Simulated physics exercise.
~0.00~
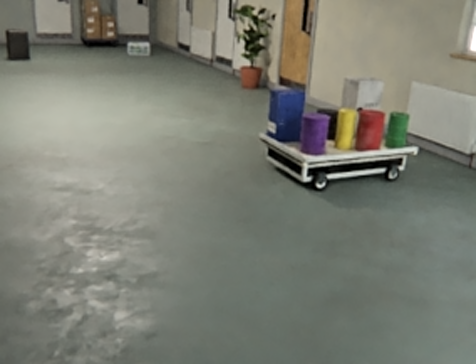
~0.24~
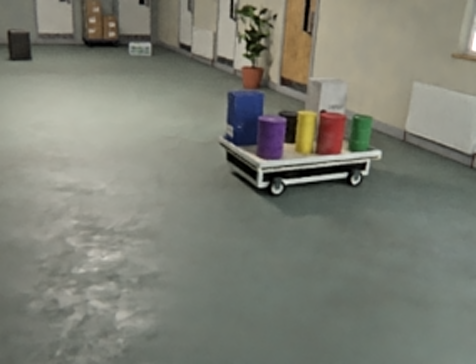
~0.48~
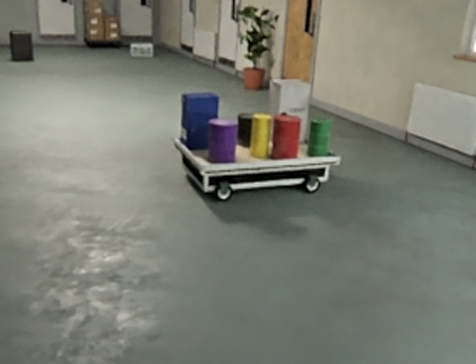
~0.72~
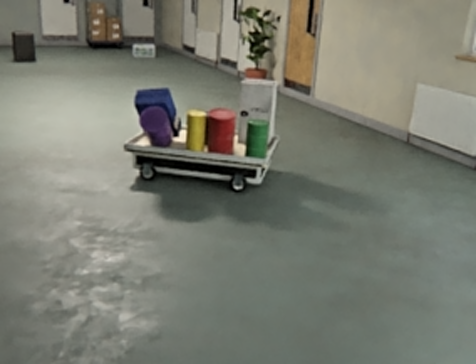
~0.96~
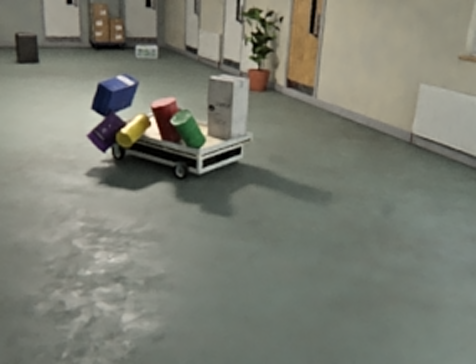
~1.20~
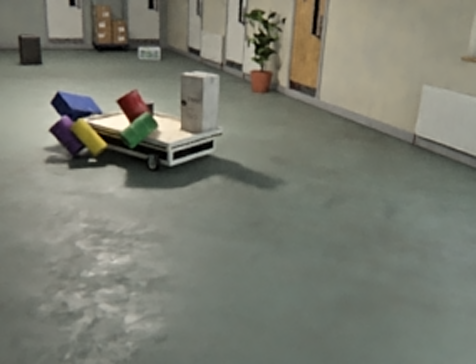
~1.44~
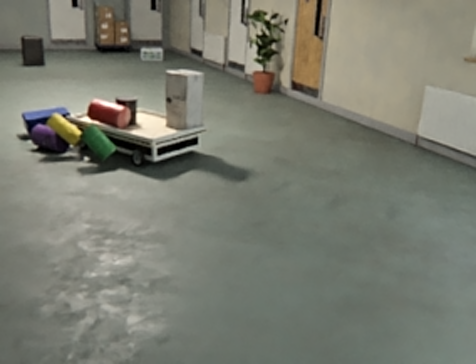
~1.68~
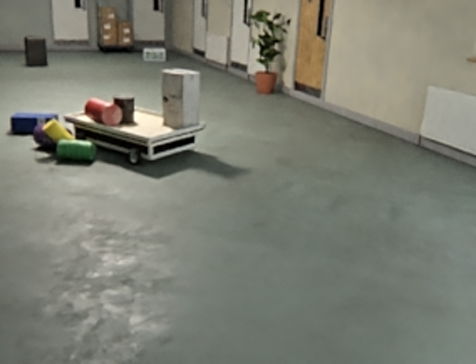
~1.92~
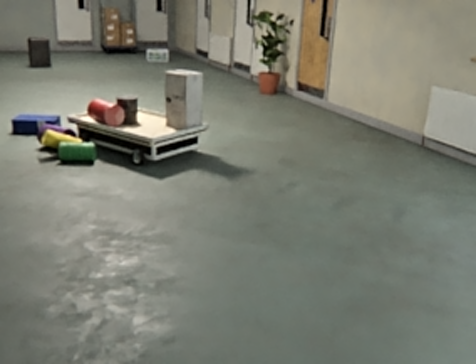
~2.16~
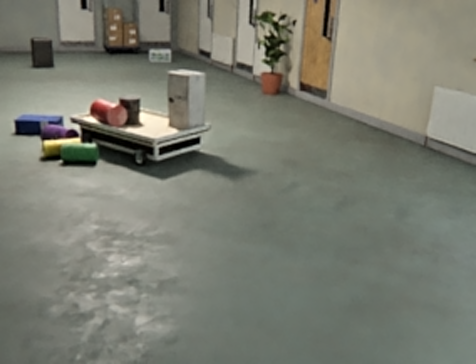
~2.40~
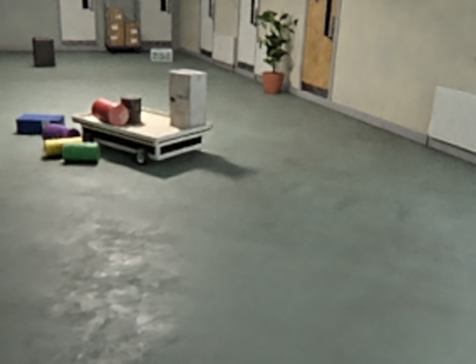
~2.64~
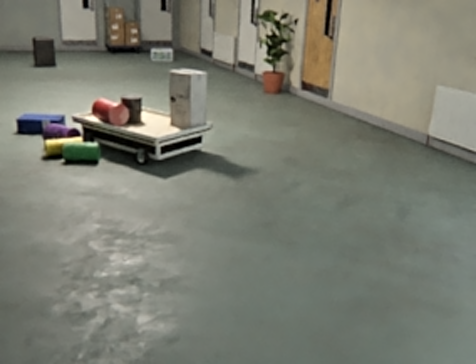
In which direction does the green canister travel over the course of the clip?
The green canister moves to the left, first riding on the cart and then falling off to lie on its side on the floor.
